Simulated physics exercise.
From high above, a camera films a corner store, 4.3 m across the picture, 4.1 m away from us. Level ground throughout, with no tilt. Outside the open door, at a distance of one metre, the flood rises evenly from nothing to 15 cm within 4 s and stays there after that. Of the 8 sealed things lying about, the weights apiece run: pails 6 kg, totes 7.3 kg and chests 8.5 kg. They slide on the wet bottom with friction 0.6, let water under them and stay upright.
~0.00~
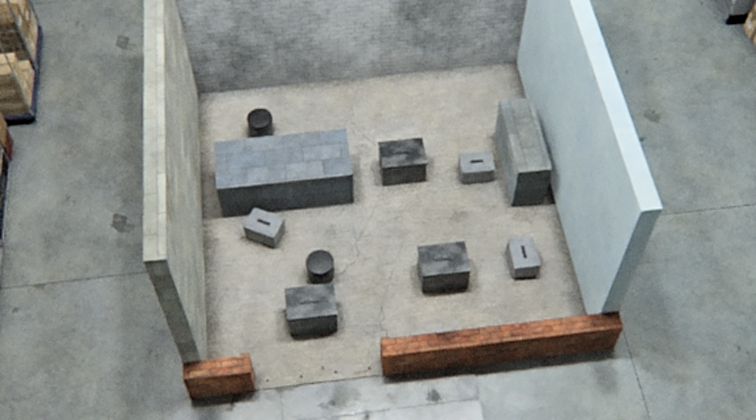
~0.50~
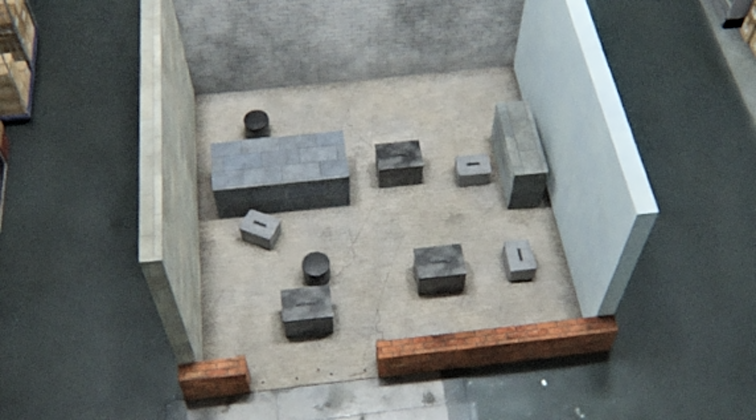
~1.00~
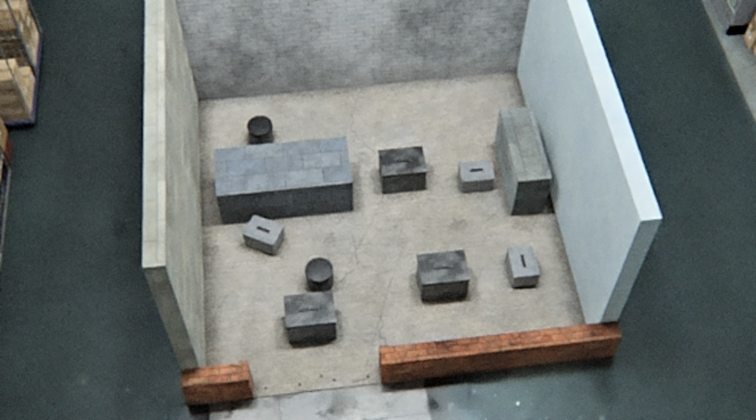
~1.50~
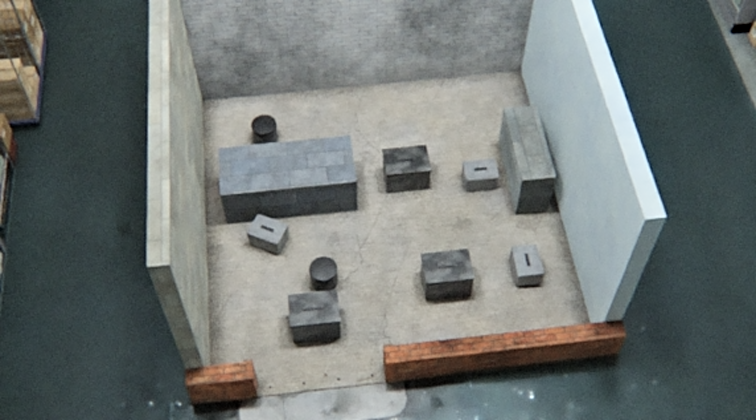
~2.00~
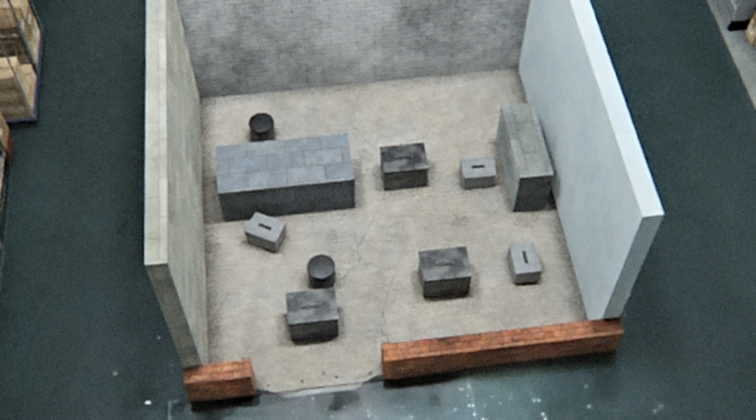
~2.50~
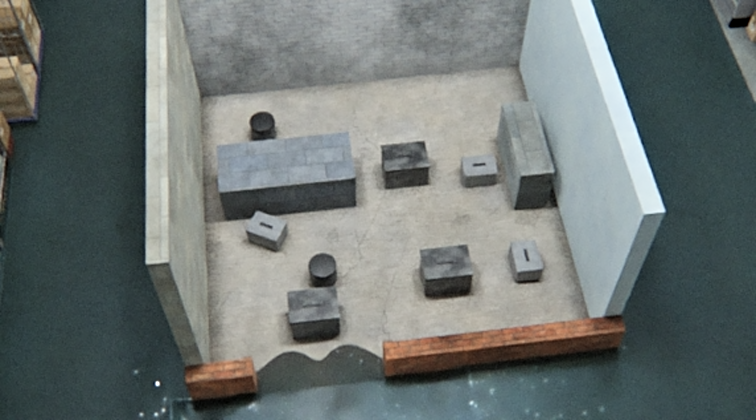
Dark water spreads across the grey floor outside a small walled room, seen from high above by a camera that shifts very slightly. Inside, grey and dark blocks, two black round pails and a long grey counter stand on pale ground, with low reddish-brown walls either side of the front opening. The water surrounds the room, then edges in through that opening in a wavy line, while the objects stay put.
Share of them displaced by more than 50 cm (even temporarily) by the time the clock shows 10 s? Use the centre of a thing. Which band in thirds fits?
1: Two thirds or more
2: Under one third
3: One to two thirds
Answer: 3.
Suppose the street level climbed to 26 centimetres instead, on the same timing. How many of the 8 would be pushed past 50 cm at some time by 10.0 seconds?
I count 6 of them in that case.
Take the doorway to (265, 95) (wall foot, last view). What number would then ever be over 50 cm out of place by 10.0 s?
Then 1.
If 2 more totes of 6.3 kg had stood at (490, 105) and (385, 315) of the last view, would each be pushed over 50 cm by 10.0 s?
Note: Item 1 below threshold; item 2 below threshold.
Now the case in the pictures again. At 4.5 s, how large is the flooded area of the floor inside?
Close to 4.0 m2, I'd say.
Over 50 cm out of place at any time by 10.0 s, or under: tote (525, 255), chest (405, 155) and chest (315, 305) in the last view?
First not as far, then farther, then farther.
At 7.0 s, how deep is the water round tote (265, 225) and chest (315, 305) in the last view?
I'd put it at 11 cm and 9 cm respectively.
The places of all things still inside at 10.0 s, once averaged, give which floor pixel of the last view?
Centred roughly on (380, 205).
After 3.5 s 0 of 8 are over 50 cm from their spots; 0 afloat.
After 4.5 s 0 of 8 are over 50 cm from their spots; 0 afloat.
After 7.0 s 3 of 8 are over 50 cm from their spots; 3 afloat.
After 10.0 s 3 of 8 are over 50 cm from their spots, and 3 have been at some point; 3 afloat.
